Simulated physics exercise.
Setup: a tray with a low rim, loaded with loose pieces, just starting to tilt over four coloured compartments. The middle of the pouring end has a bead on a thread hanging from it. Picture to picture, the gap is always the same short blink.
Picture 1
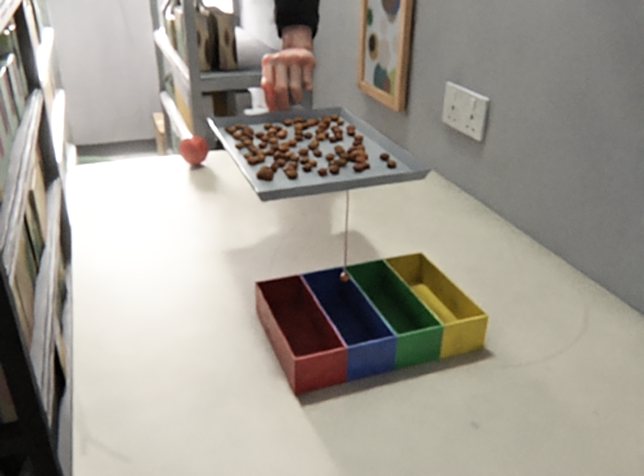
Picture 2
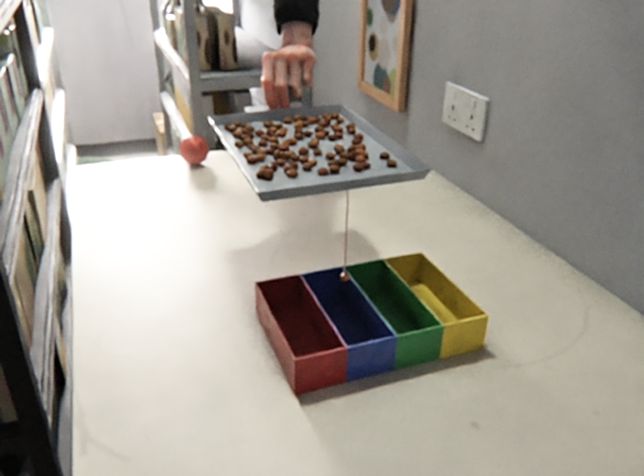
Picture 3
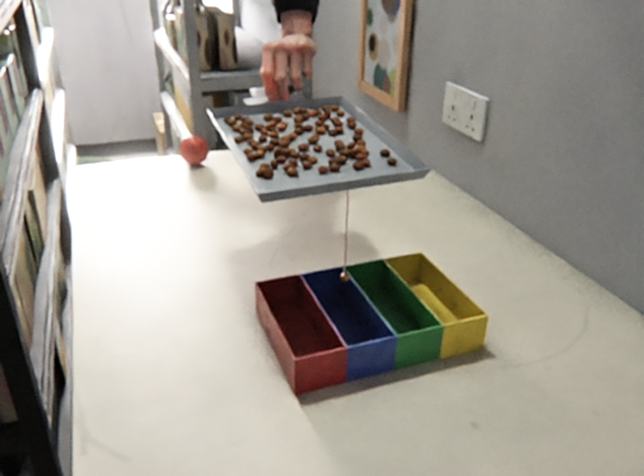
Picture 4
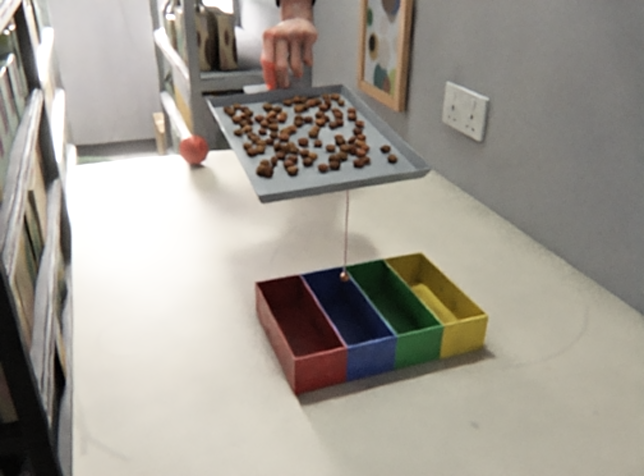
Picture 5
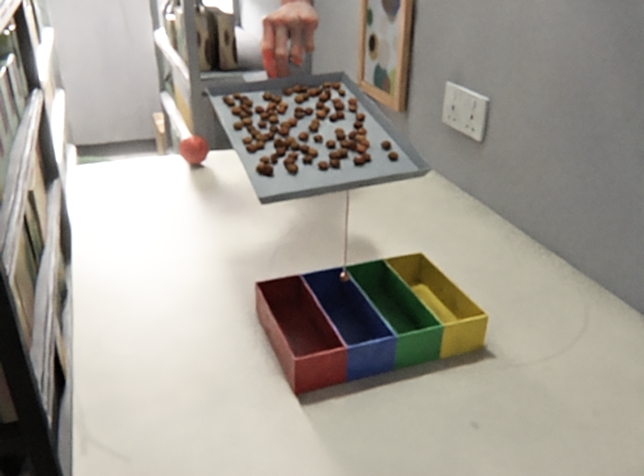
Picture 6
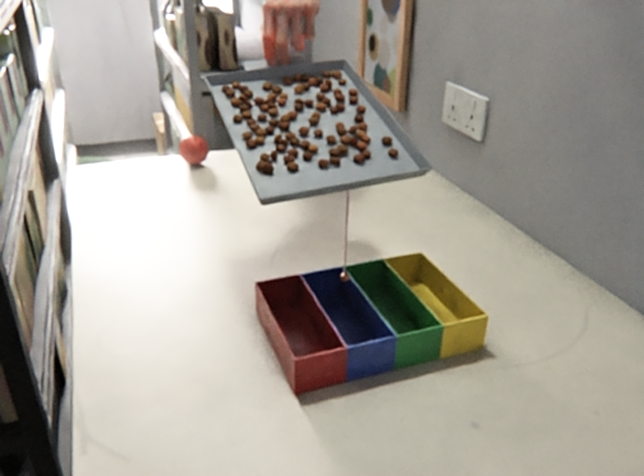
A gray tray of small brown pieces tilted gradually as a hand raised its far side above a box with red, blue, green and yellow compartments, while a thread hung from the tray's near edge.
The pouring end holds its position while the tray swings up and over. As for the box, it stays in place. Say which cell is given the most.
The red cell is given the most.
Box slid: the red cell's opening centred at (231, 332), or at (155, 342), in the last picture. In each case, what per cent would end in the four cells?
It would be roughly 100 per cent in the first placement and roughly 70 per cent in the second.
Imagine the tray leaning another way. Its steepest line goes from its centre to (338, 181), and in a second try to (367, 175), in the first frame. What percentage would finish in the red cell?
You'd get 30 per cent the first time and 0 per cent the second time.
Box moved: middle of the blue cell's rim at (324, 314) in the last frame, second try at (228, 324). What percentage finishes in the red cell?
40% for the first placement, 0% for the second.
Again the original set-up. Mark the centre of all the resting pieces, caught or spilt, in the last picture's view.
Roughly at (312, 346), give or take.
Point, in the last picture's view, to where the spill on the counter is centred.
Estimate: Around (217, 378).
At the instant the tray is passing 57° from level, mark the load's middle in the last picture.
Its middle sits at about pixel (314, 183).
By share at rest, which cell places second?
The runner-up is blue.
Soon after the last picture, tray tipped steeply; most on the tray; a small part falling or outside the box.
A little later, tray tipped right over; about a quarter on the tray; about a third in the red cell; a small part in the blue cell; a small part in the green cell; about a third falling or outside the box.
Later still, tray tipped past a quarter turn; about half in the red cell; about a quarter in the blue cell; a small part in the green cell; a small part falling or outside the box.
At rest, tray tipped past a quarter turn; about half in the red cell; about a quarter in the blue cell; a small part in the green cell; none in the yellow cell; a small part outside the box.
